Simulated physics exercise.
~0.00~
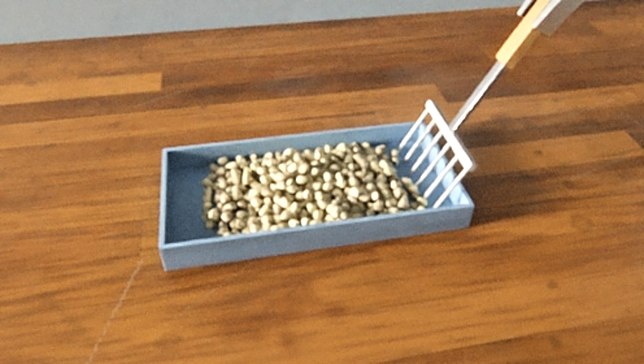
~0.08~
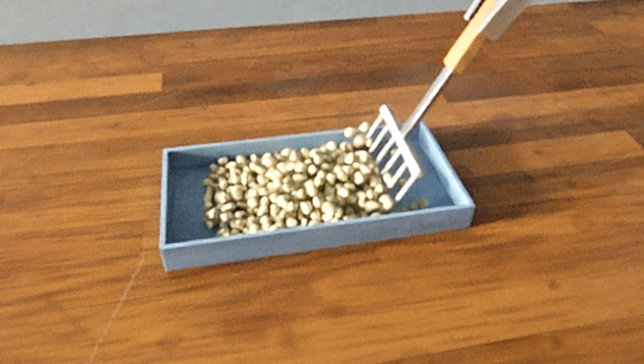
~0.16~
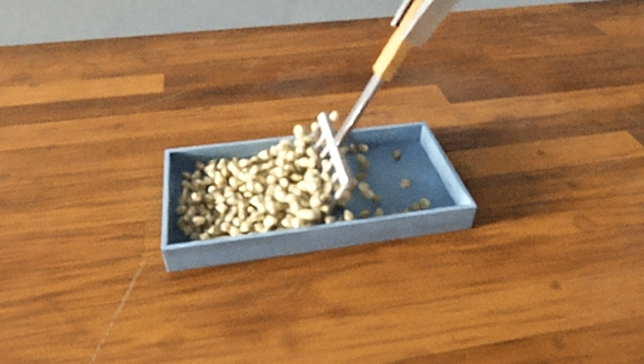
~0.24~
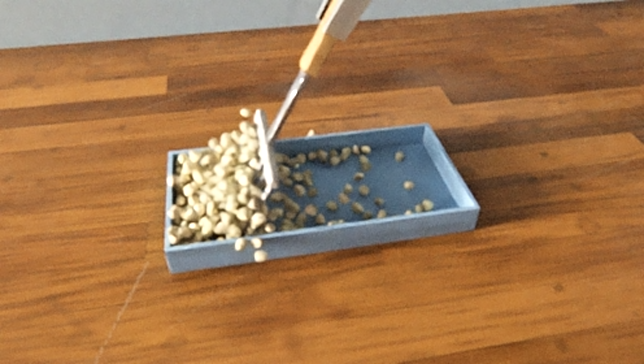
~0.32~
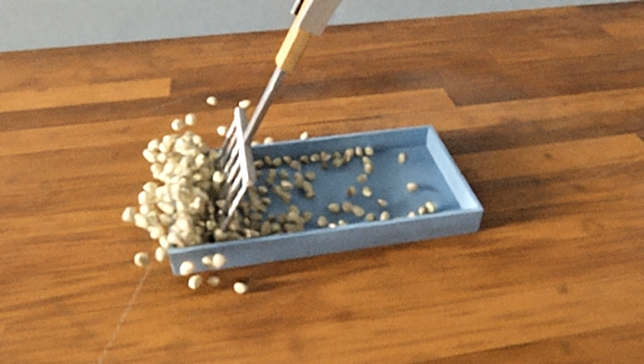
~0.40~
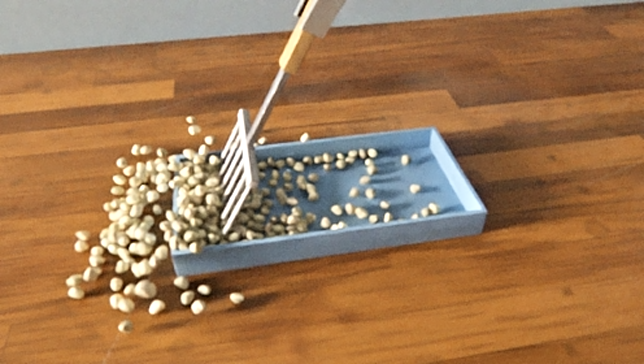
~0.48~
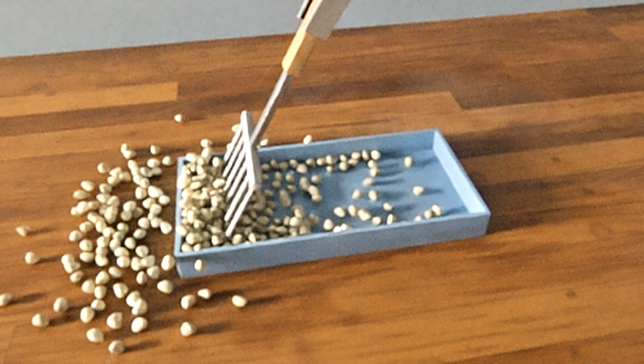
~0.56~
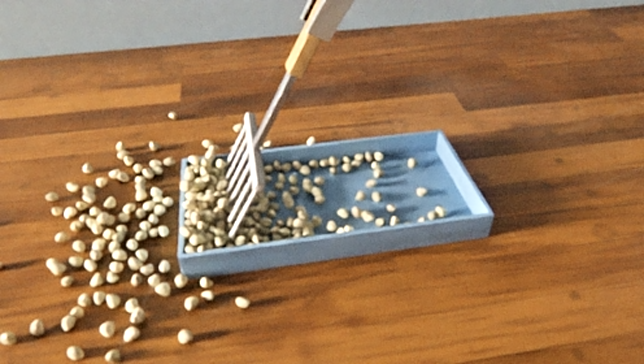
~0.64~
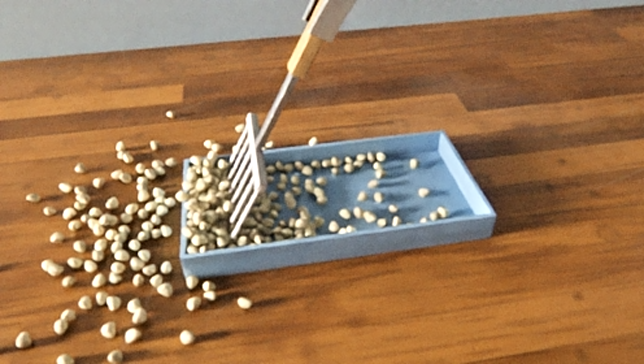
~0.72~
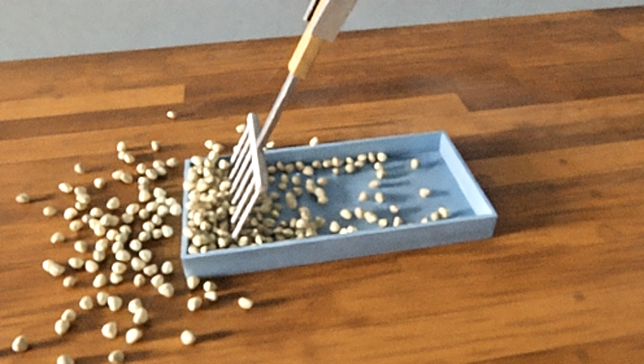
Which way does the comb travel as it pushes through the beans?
The comb moves to the left, from the right end of the tray towards the left end.
